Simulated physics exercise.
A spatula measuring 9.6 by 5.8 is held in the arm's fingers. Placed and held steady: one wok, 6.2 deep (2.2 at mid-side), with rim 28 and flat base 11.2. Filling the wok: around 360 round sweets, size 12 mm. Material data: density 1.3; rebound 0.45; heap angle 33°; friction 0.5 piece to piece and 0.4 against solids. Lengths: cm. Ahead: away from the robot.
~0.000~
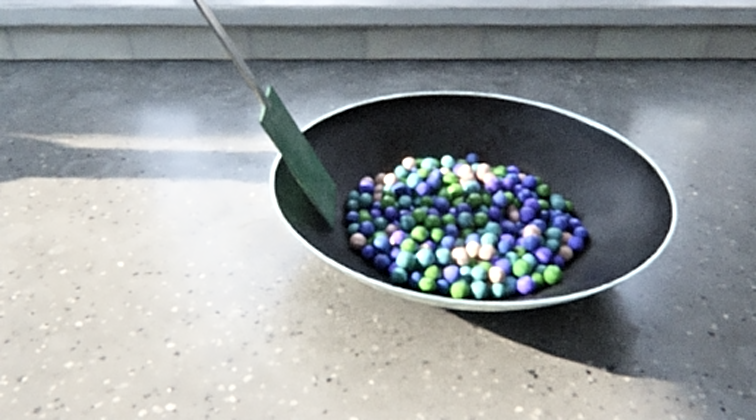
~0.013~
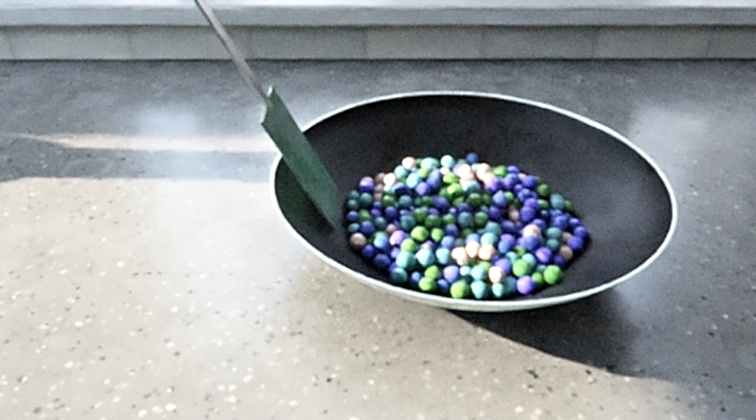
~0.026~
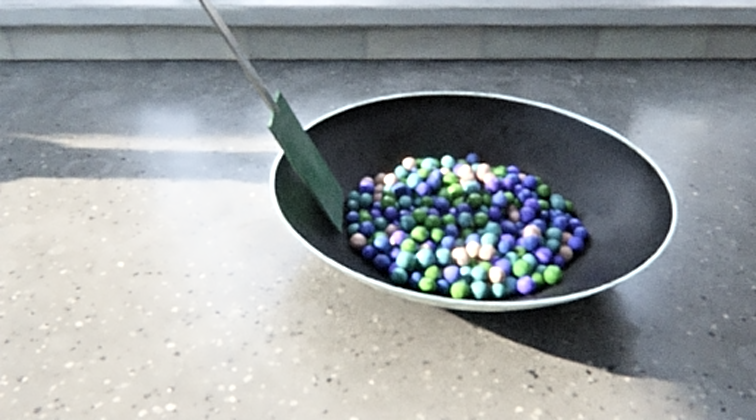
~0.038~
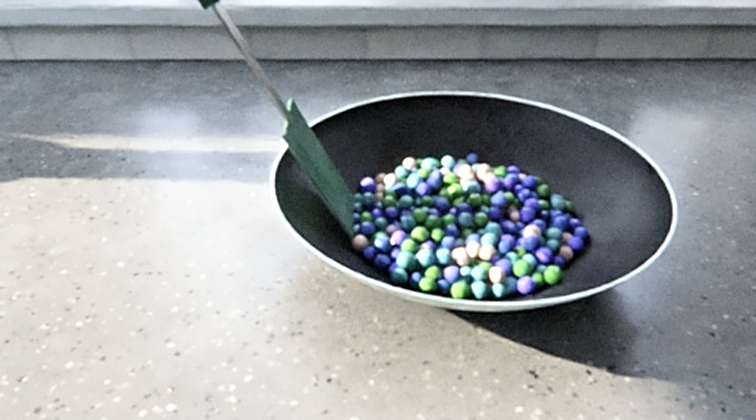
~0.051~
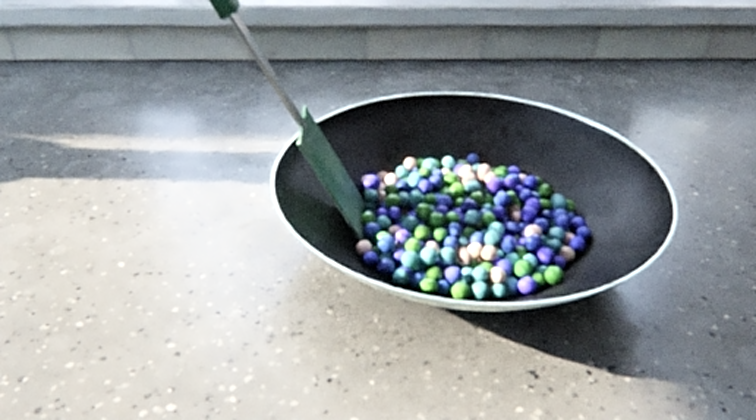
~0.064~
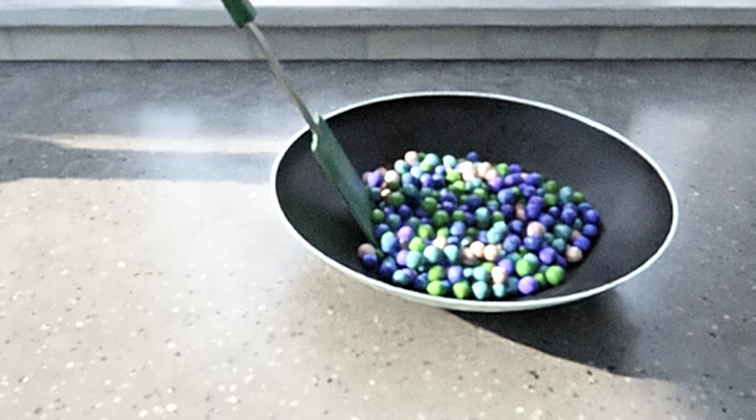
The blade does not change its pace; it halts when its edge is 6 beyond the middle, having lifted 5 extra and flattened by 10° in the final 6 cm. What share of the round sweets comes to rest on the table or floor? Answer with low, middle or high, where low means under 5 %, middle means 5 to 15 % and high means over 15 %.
Low.
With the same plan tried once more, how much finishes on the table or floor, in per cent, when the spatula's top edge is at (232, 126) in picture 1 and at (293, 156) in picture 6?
5 per cent.
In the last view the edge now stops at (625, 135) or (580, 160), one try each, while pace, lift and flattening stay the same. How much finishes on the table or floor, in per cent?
Roughly 25 and 10 per cent.
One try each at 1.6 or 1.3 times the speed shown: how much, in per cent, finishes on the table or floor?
10 and 5 %.
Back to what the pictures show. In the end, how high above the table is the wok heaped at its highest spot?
About 6.5 centimetres.
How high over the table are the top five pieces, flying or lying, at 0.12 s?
Roughly 5 cm above the table.
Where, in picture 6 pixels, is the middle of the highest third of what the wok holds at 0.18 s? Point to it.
I'd say close to (552, 199).
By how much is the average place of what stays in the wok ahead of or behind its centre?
Some 4.0 cm ahead of the centre.
By 0.12 s, sloping 63°, highest piece 6 above the table; 362 in the wok.
By 0.18 s, sloping 59°, highest piece 7 above the table; 362 in the wok.
By 0.41 s, sloping 53°, highest piece 7 above the table; 356 in the wok, 4 on the table or floor, 2 on the blade or in flight.
By 1.46 s, sloping 53°, highest piece 6 above the table; 356 in the wok, 6 on the table or floor.
Final count, 356 in the wok, 6 on the table or floor. That is 2 % on the table or floor.
